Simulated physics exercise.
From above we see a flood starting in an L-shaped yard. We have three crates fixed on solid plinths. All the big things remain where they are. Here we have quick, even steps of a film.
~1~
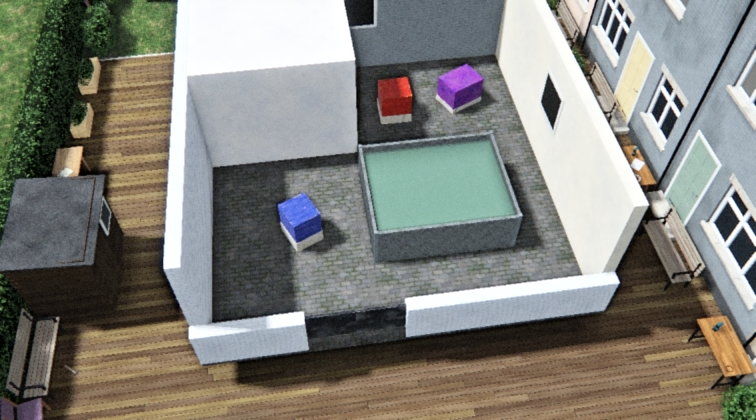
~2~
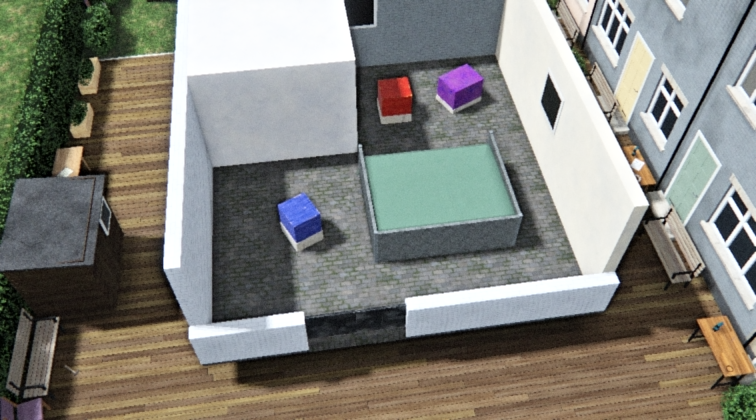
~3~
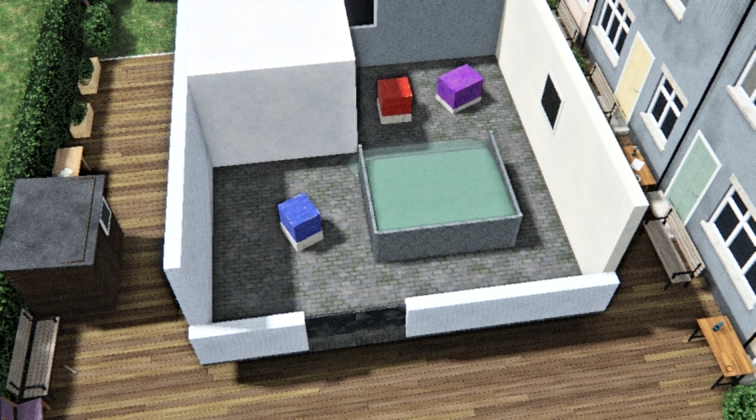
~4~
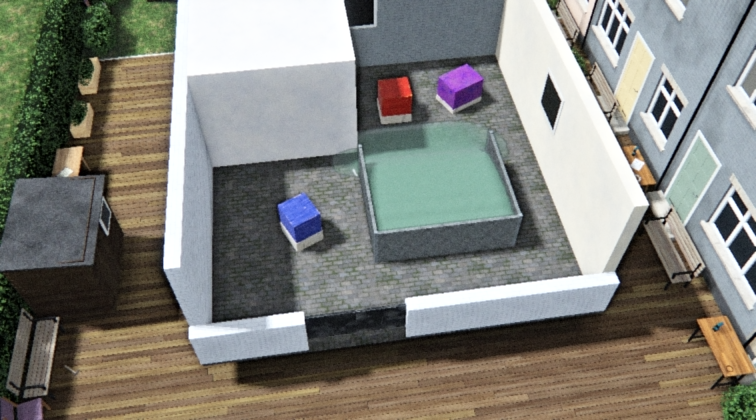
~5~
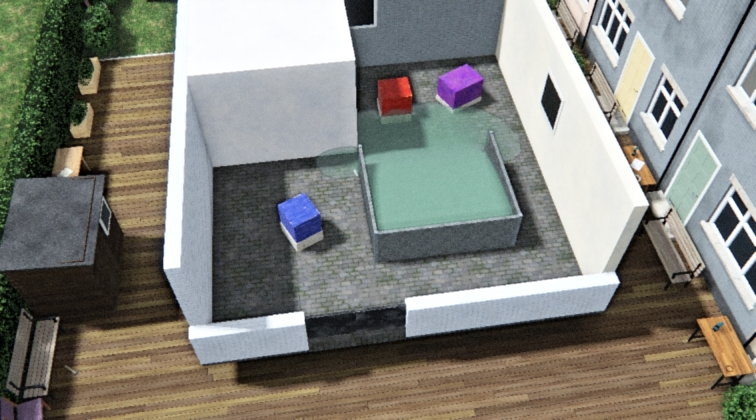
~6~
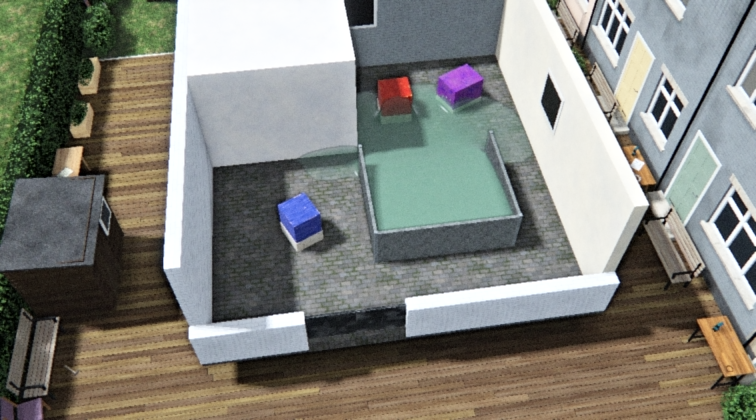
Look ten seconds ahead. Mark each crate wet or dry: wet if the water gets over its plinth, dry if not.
Red crate wet, blue crate dry, purple crate wet.
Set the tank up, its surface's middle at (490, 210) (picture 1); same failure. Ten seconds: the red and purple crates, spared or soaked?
Result - red crate gets flooded, purple crate gets flooded.
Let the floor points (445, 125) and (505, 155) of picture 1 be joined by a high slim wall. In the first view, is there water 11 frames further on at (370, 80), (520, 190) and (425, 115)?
The first point comes out inundated, the next inundated, the last inundated.
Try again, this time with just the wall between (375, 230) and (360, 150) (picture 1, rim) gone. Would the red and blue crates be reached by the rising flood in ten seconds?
First the red crate: It is left alone; then the blue crate: It is hit.
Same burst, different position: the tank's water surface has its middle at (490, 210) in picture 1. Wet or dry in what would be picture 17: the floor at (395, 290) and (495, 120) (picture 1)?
The first spot is not reached, while the second is wetted.
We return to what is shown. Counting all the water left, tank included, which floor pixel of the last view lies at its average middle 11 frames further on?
I'd say around (421, 138).
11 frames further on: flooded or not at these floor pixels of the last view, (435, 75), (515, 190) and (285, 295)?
Point one sodden, point two left clear, point three left clear.
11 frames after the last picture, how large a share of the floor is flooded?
About 50 percent.
A moment on, water covers 40 % of the floor; the red crate water round its plinth, the blue crate not reached, the purple crate water round its plinth.
Next, water covers 50 % of the floor; the red crate water round its plinth, the blue crate not reached, the purple crate water round its plinth.
Then, water covers 65 % of the floor; the red crate water round its plinth, the blue crate water round its plinth, the purple crate water round its plinth.
Later, water covers 90 % of the floor; the red crate water round its plinth, the blue crate water round its plinth, the purple crate water round its plinth.
In the end, water covers 100 % of the floor; the red crate was topped, the blue crate stayed above the water, the purple crate was topped.
